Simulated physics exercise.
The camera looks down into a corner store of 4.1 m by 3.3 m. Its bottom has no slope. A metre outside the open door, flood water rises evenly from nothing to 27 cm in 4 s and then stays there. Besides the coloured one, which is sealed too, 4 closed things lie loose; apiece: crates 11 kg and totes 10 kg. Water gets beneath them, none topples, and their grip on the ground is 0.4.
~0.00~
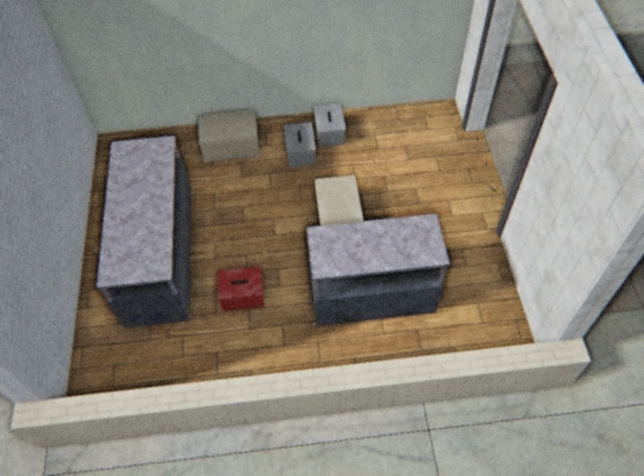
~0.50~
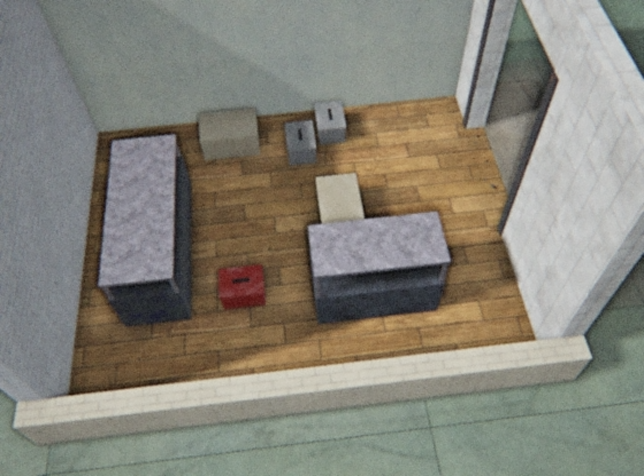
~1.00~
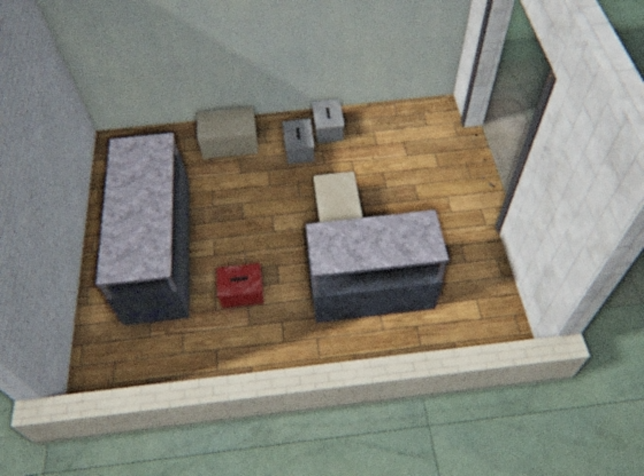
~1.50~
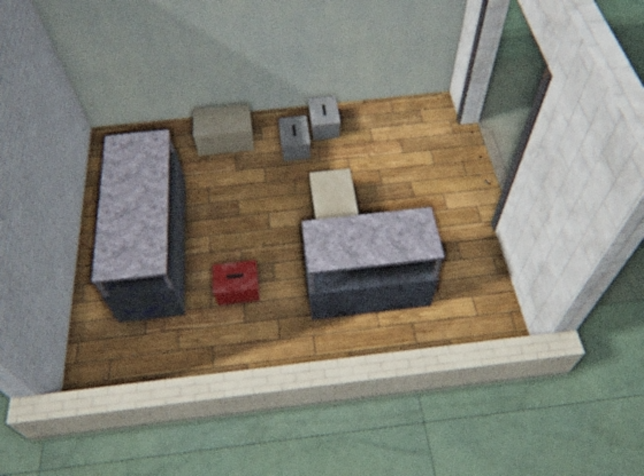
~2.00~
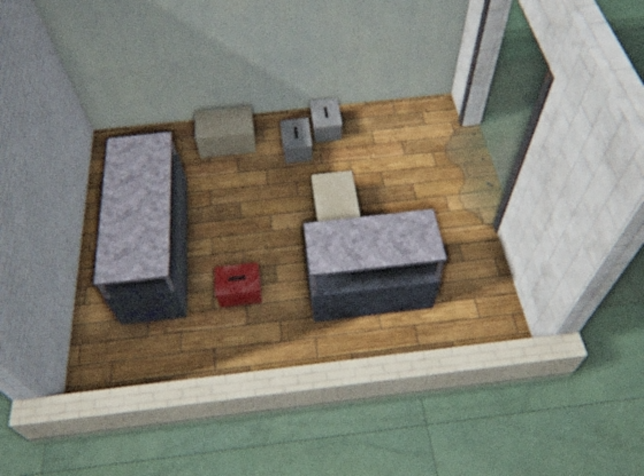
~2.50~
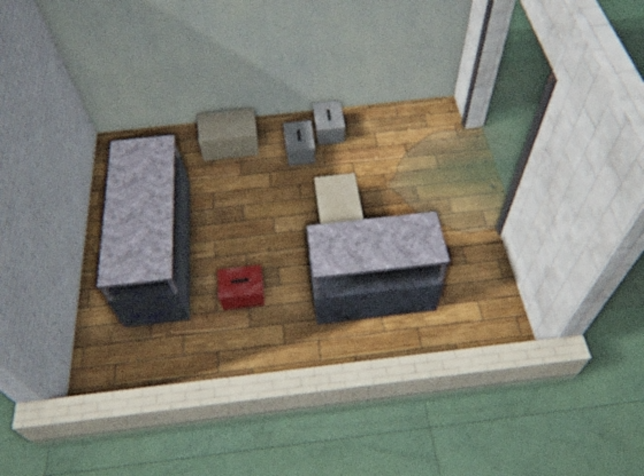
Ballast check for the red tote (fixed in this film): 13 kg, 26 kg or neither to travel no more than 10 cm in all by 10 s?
I expect that neither weight holds it.
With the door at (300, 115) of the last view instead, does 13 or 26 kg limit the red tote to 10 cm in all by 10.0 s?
Then neither weight holds it.
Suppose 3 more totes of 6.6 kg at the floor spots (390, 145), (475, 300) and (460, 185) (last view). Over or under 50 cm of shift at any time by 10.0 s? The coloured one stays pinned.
In turn: More, over, past it.
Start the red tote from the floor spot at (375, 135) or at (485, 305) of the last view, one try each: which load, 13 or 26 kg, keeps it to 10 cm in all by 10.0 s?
In turn: It takes the larger; only the larger holds.
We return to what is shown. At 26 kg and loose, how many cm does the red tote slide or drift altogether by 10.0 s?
About 120 cm.
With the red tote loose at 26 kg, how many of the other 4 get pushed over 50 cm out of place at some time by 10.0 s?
4 of them.
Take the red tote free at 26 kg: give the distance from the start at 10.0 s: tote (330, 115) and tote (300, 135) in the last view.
In that order: 150 cm, 150 cm.
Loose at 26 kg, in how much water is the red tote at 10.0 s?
About 13 cm.
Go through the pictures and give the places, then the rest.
The red tote at (240, 283) rests on the ground; 0.0 m2 under water; 0 of 5 have shifted, in the first frame.
The red tote at (241, 281) rests on the ground; 0.0 m2 under water; 0 of 5 have shifted, in the second frame.
The red tote at (239, 279) rests on the ground; 0.0 m2 under water; 0 of 5 have shifted, in the third frame.
The red tote at (235, 277), on the bottom; 0.0 m2 under water; 0 of 5 have shifted, in the fourth frame.
The red tote at (237, 279), on the bottom; water covers 0.2 m2; 0 of 5 have shifted, in the fifth frame.
The red tote at (240, 281) rests on the ground; water covers 0.9 m2; 0 of 5 have shifted, in the sixth frame.
After 3.5 s the red tote would be 0 cm from its start with 13 kg and 0 cm from its start with 26 kg; 0 cm of water round it then.
After 4.5 s the red tote would be 0 cm from its start with 13 kg and 0 cm from its start with 26 kg; 3 cm of water round it then.
After 7.0 s the red tote would be 74 cm from its start with 13 kg and 32 cm from its start with 26 kg; 9 cm of water round it then.
After 10.0 s the red tote would be 166 cm from its start with 13 kg and 98 cm from its start with 26 kg; 13 cm of water round it then.
